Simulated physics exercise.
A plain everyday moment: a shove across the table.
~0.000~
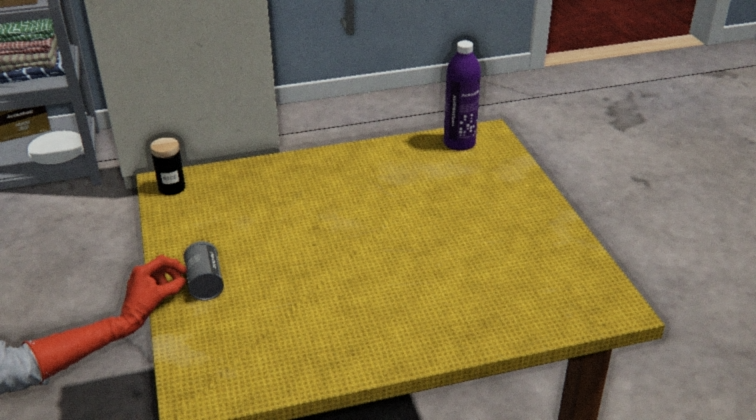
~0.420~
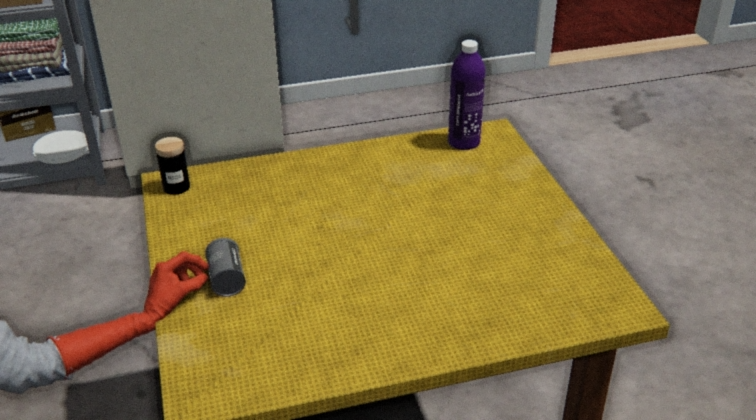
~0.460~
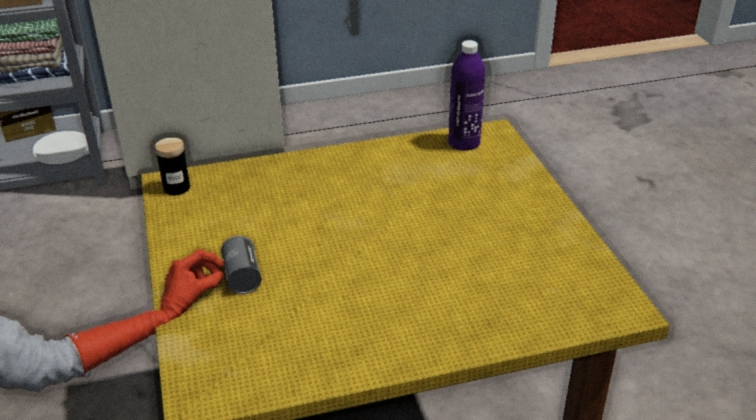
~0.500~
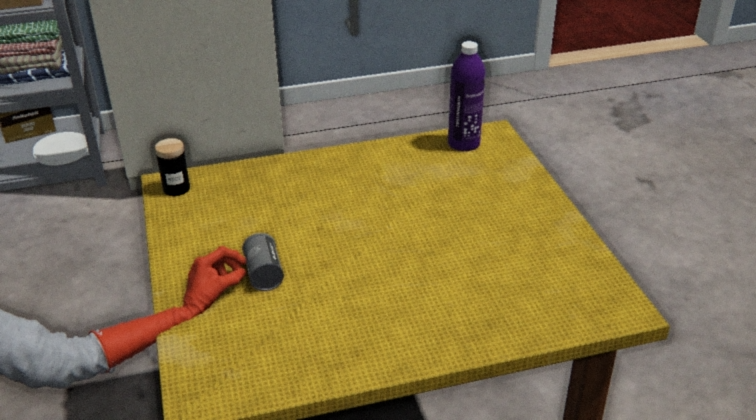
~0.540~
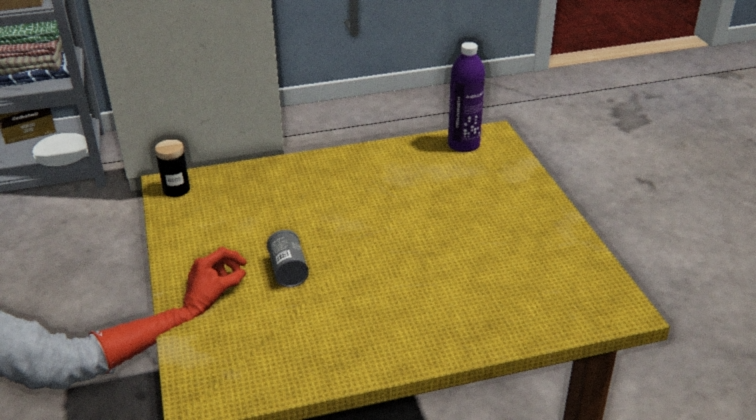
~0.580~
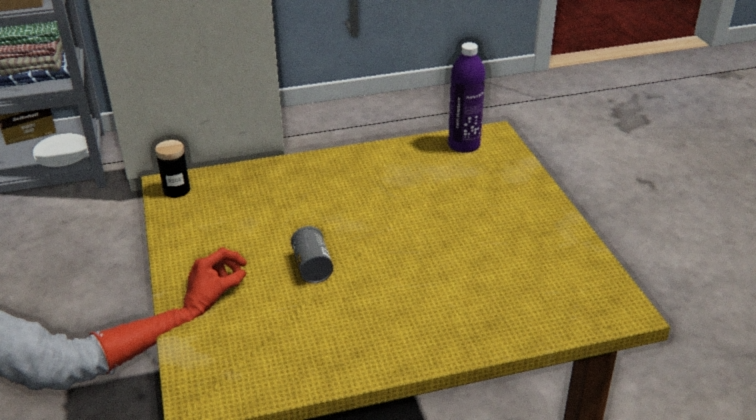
A red-gloved hand in a grey sleeve reaches in from the left over a yellow-topped table in a grey-floored room, seen from above at an angle. A grey tin lies on its side by the fingers, a black jar with a tan lid behind it and a purple bottle at the back. The hand pushes the tin rightward, then stays still as the tin rolls on alone, after the view shifts slightly.
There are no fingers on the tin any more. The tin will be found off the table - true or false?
True.
Around 0.78 s, grey tin displaced well along near (423, 235).
Around 1.08 s, grey tin displaced well along near (564, 209).
Around 1.38 s, grey tin now off the table.
Around 1.68 s, things are still on the move.
Finally (1.9 s), off the table, grey tin.
